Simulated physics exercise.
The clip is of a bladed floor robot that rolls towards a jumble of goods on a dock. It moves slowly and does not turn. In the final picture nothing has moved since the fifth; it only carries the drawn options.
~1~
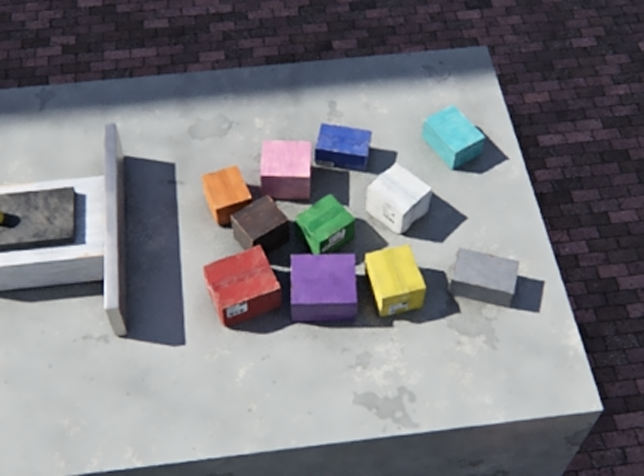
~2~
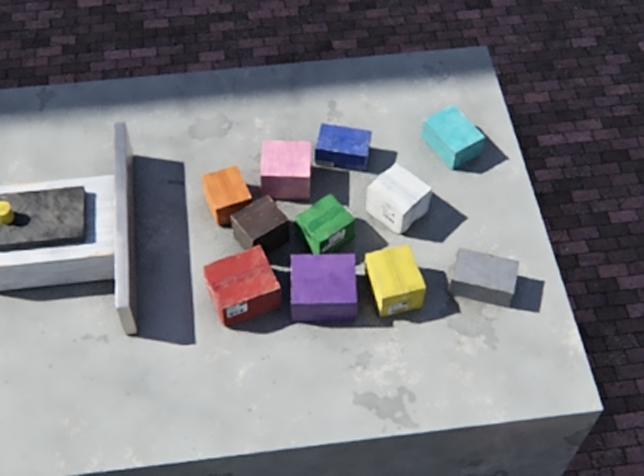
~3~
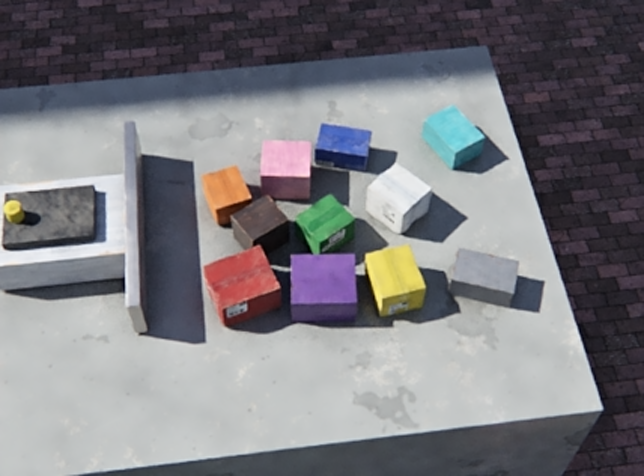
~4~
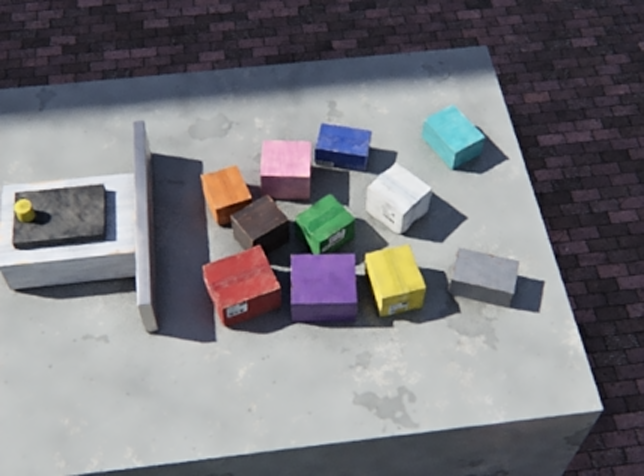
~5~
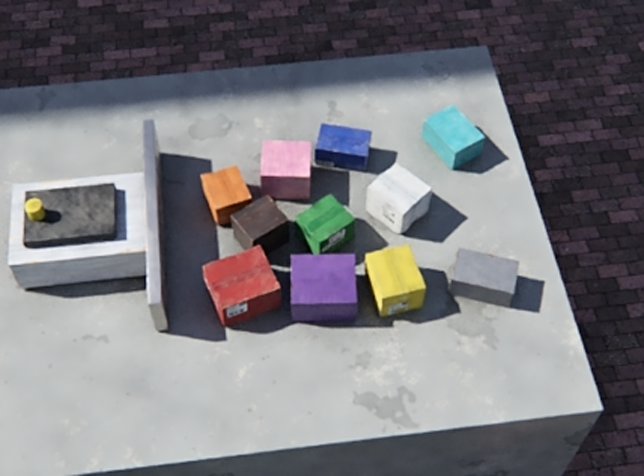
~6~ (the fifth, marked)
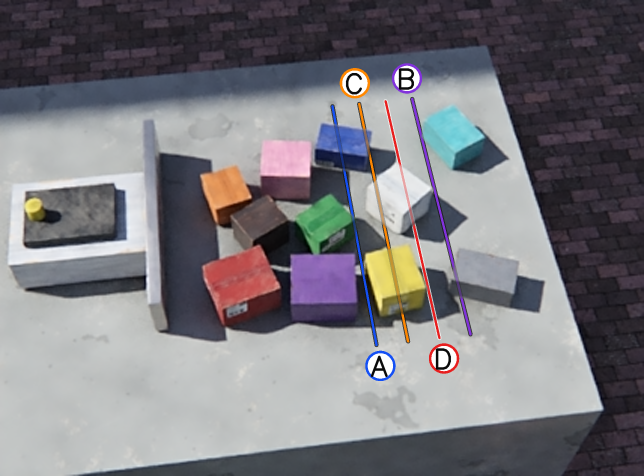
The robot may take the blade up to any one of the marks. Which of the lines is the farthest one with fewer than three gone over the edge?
Line B.
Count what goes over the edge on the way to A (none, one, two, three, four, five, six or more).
In all, one.
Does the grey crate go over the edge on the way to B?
Yes.
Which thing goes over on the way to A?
The grey crate.
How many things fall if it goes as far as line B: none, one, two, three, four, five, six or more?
In all, two.
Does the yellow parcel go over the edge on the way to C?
No.
On the marked copy, A at (353, 216); B at (439, 207); C at (382, 213); D at (410, 210).
With B. Early on, robot (183, 202); blue parcel (363, 141); yellow parcel (421, 279).
Further on, robot (288, 191); grey crate (573, 258); yellow parcel (524, 268).
At the end, robot (368, 183); yellow parcel over the edge; grey crate over the edge; two fallen.
As for the rest, A is within the limit but short; C is within the limit but short; D is within the limit but short.
